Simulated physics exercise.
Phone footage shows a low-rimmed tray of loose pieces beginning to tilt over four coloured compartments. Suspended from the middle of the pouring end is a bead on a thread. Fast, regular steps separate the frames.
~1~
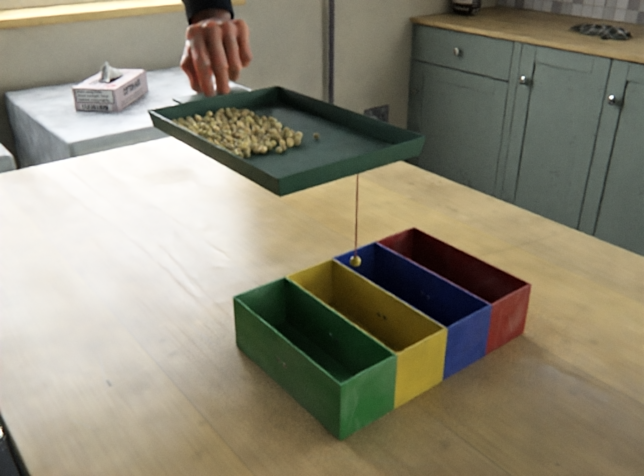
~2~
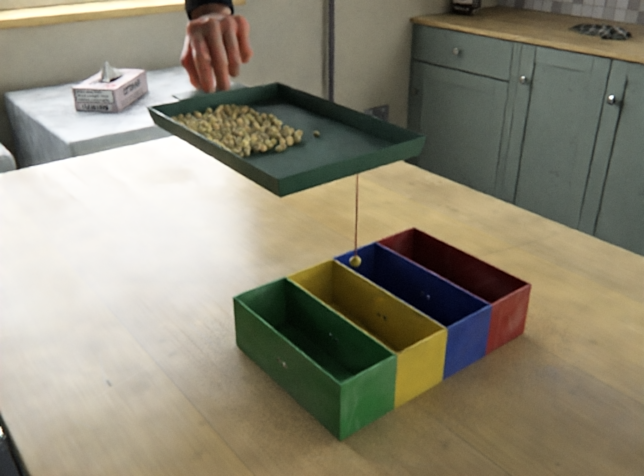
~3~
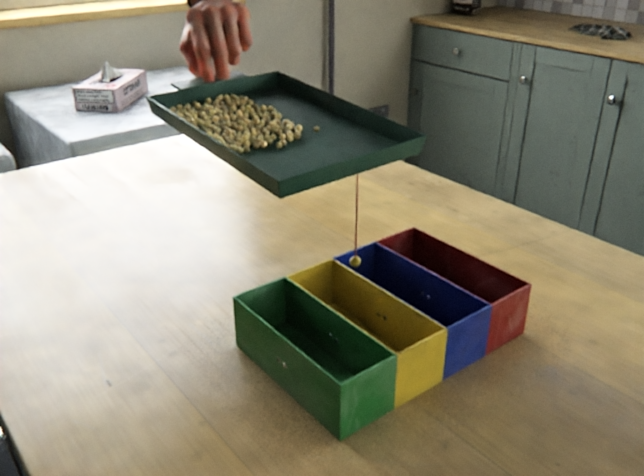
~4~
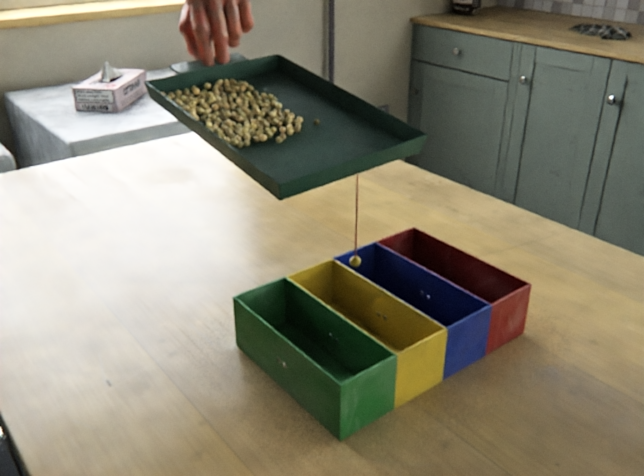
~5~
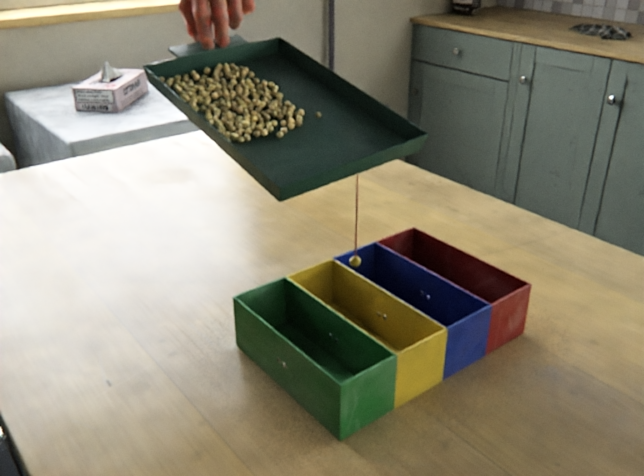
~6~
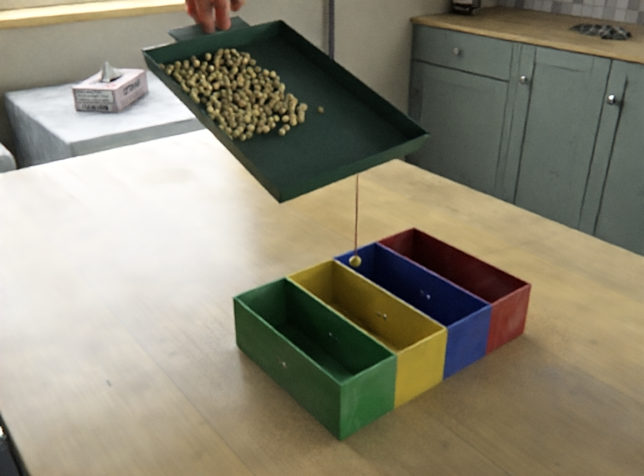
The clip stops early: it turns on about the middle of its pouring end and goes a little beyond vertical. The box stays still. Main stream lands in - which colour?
Green cell.
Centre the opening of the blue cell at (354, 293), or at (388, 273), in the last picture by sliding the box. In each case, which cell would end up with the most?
First: That yellow cell. Second: Green.
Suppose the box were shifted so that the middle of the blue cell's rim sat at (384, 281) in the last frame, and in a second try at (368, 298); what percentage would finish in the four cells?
Near 100 % and 100 %.
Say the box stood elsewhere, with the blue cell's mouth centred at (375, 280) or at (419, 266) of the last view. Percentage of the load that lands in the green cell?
I'd say about 50 percent, followed by about 60 percent.
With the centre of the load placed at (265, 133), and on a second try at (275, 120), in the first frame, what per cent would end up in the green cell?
About 70 % and 60 %.
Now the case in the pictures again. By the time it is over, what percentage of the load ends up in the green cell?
I'd estimate close to 70 per cent.
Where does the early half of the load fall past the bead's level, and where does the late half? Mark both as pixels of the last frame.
Roughly (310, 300) first, then roughly (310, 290).
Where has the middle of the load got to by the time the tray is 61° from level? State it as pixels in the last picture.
Somewhere about pixel (305, 188).
Just after the last frame, tray tipped steeply; the larger part on the tray; about a tenth in the green cell; just a few in the yellow cell; just a few in the blue cell; about a tenth falling or outside the box.
A moment on, tray tipped right over; roughly half on the tray; roughly a third in the green cell; about a tenth in the yellow cell; just a few in the blue cell; just a few in the red cell; about a tenth falling or outside the box.
Further on, tray tipped past a quarter turn; the larger part in the green cell; roughly a quarter in the yellow cell; just a few in the blue cell; just a few in the red cell; about a tenth falling or outside the box.
When it is over, tray tipped past a quarter turn; the larger part in the green cell; roughly a quarter in the yellow cell; just a few in the blue cell; just a few in the red cell; about a tenth outside the box.
